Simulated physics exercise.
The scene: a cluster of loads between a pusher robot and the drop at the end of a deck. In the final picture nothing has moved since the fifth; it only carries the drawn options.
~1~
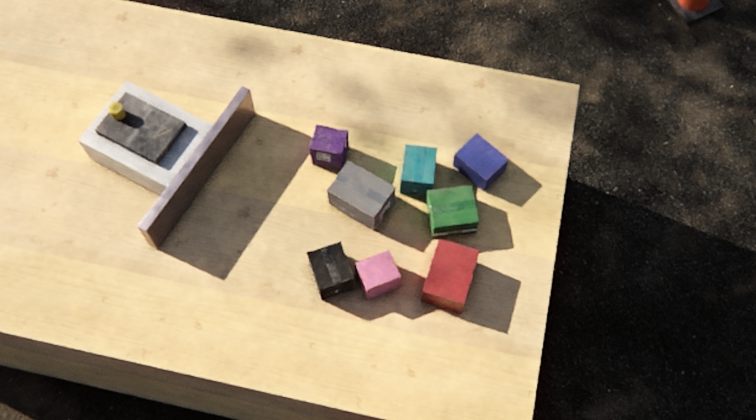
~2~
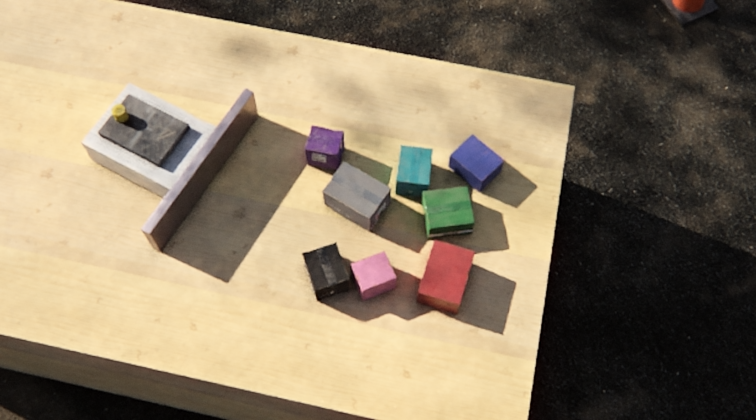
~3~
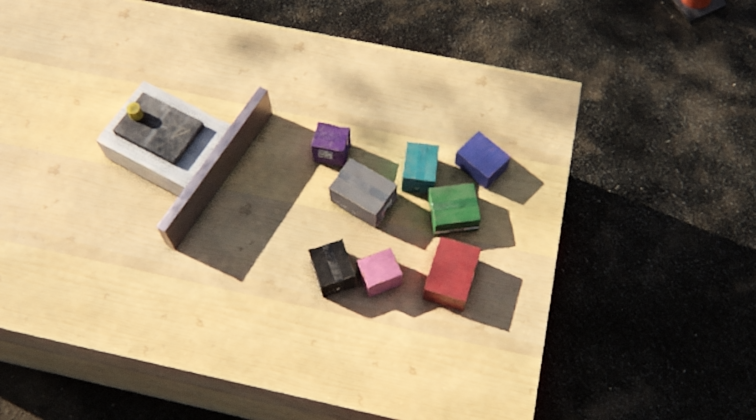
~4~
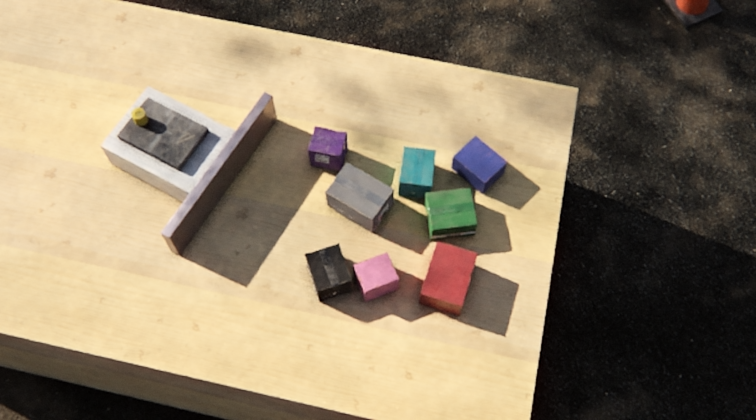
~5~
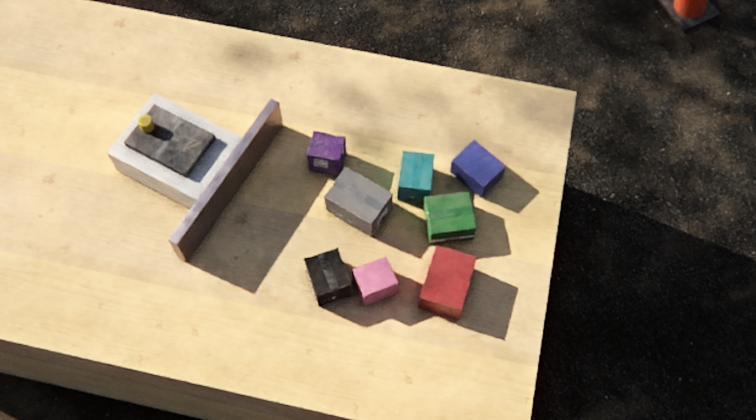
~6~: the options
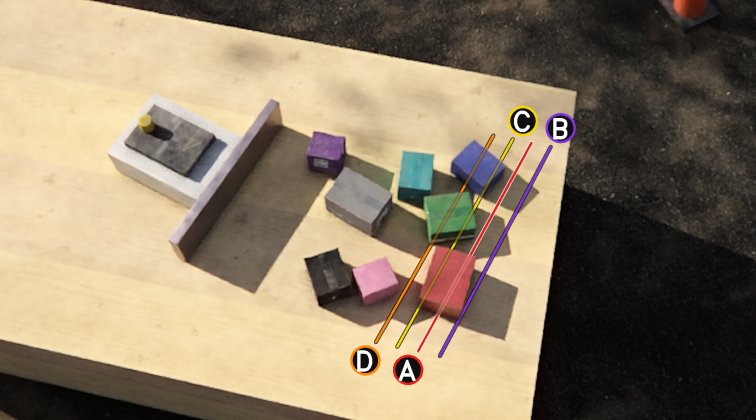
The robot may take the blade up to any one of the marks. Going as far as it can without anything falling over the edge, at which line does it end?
A is the last safe line.
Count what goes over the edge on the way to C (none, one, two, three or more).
By then, none.
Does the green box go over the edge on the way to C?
No.
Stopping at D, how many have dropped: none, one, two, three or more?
By then, none.
On the marked copy, A at (478, 241); B at (499, 245); C at (459, 237); D at (438, 233).
Taking A. A third of the way, robot (263, 160); purple parcel (365, 166); grey parcel (371, 212).
Two thirds of the way, robot (351, 178); blue crate (498, 162); red crate (468, 288).
When it is over, robot (422, 192); turquoise box (551, 210); green box (544, 253); nothing has fallen.
As for the rest, B drops the turquoise box and green box; C is safe but short; D is safe but short.
